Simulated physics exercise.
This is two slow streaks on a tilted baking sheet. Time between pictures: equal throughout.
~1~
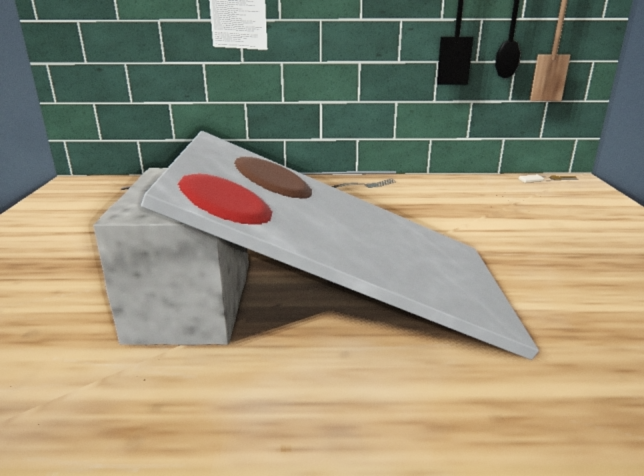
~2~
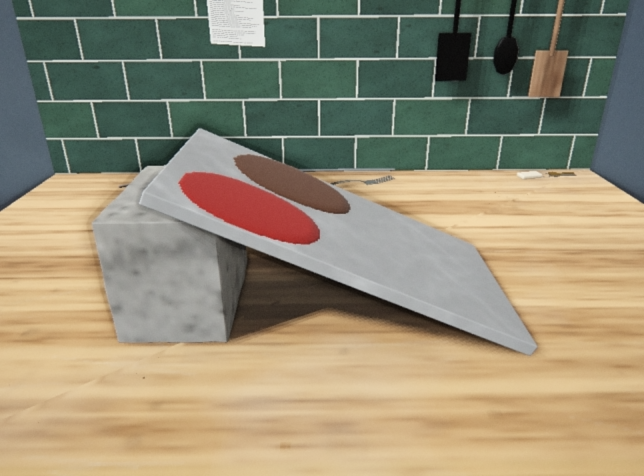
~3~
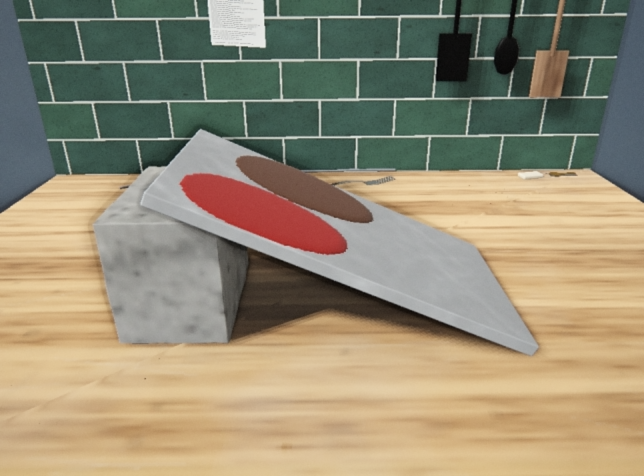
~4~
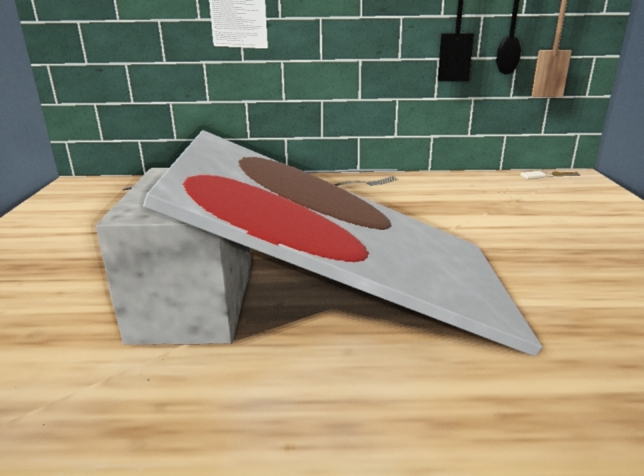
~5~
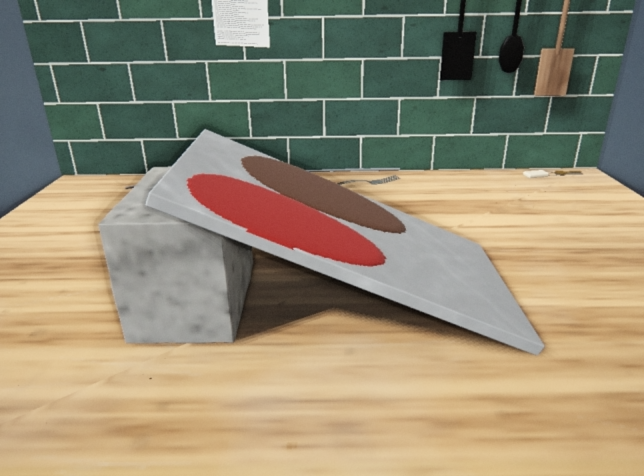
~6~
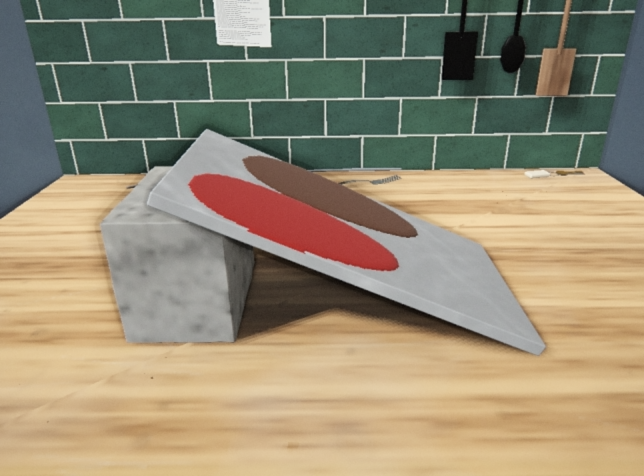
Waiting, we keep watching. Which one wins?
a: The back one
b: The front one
The back one (a).
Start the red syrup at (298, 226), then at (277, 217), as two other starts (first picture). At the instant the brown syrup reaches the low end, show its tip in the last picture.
Roughly (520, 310), then (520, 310) for the other start.
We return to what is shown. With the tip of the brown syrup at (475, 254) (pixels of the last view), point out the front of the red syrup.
Around (464, 287).
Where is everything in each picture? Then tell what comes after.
Tip of the red syrup a quarter of the way down; tip of the brown syrup (305, 188) a quarter of the way down, in the first frame.
Tip of the red syrup (310, 228) half way down; tip of the brown syrup half way down, in the second frame.
Tip of the red syrup half way down; tip of the brown syrup (366, 212) half way down, in the third frame.
Tip of the red syrup (357, 247) half way down; tip of the brown syrup three quarters of the way down, in the fourth frame.
Tip of the red syrup half way down; tip of the brown syrup (399, 223) three quarters of the way down, in the fifth frame.
Tip of the red syrup (390, 258) half way down; tip of the brown syrup three quarters of the way down, in the sixth frame.
Next, the red syrup is three quarters of the way down; the brown syrup is three quarters of the way down.
After that, the red syrup is three quarters of the way down; the brown syrup is close to the edge.
Finally, the red syrup is close to the edge; the brown syrup is at the low edge.
